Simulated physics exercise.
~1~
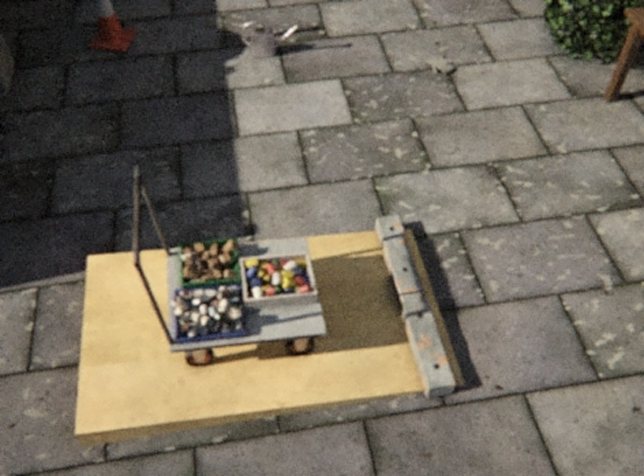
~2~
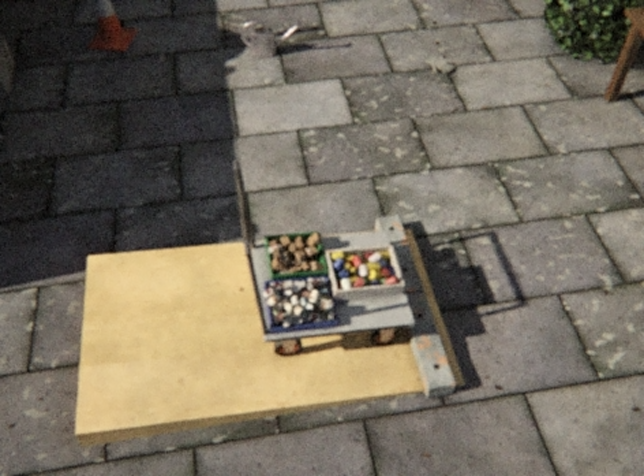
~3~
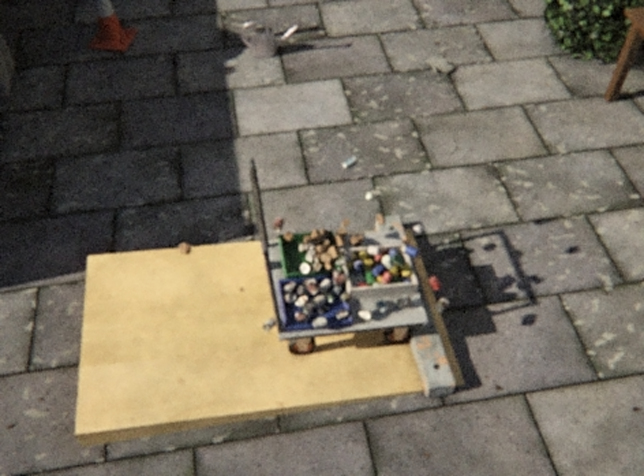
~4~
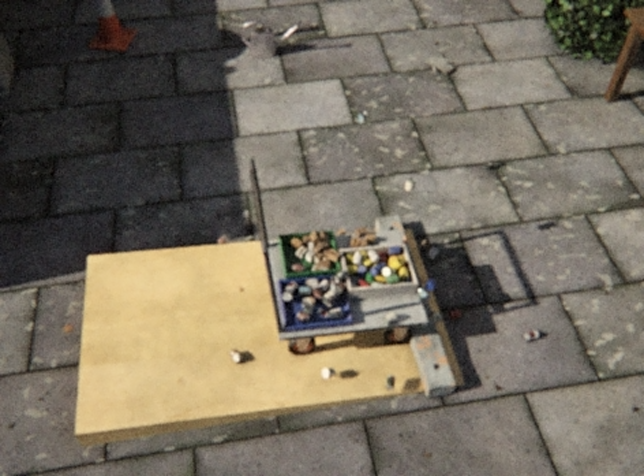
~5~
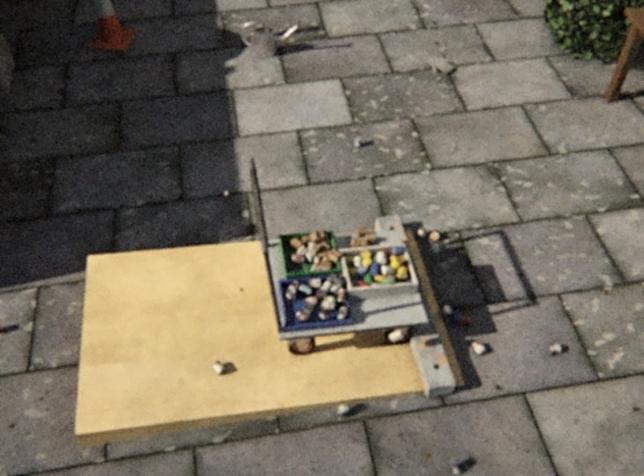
A grey trolley with a tall handle carries three totes of small loose goods on a pale yellow ramp, seen from above on a paved yard. The green tote sits behind the blue one at the left, with the white tote at the right; an orange cone stands at the upper left, partly in shade. The trolley rolls right towards a low grey step and stops against it. Goods jump and spill from the totes, some flying past the step. The trolley stays upright and still, its totes in place, with pieces scattered over the ramp and paving.
